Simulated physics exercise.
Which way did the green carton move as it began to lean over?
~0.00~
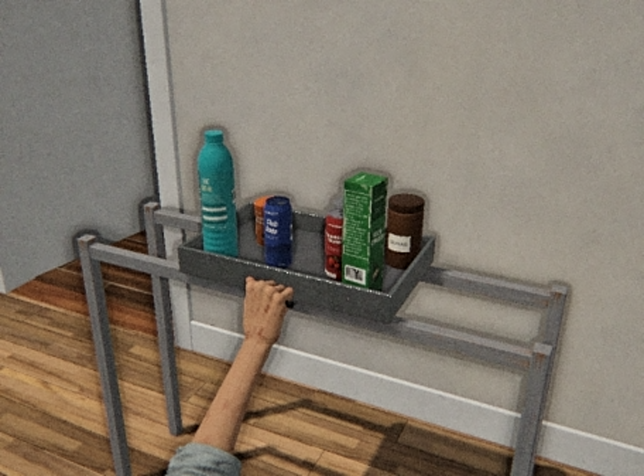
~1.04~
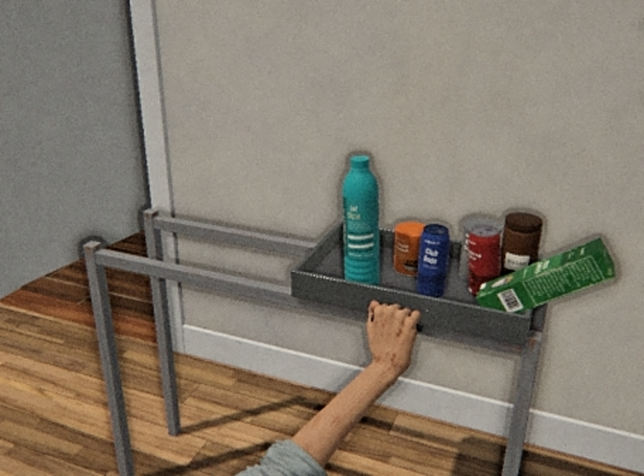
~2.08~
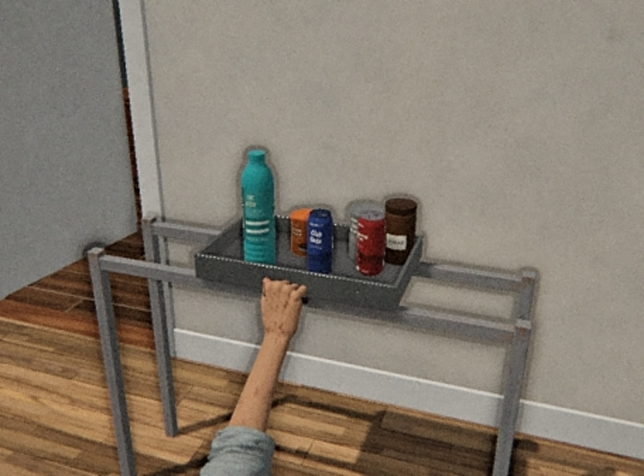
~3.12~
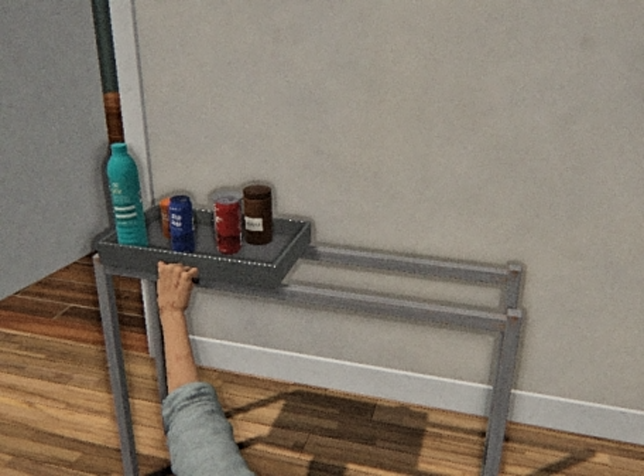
The green carton moved to the right, along with the tray, and leaned out over the tray's right edge.
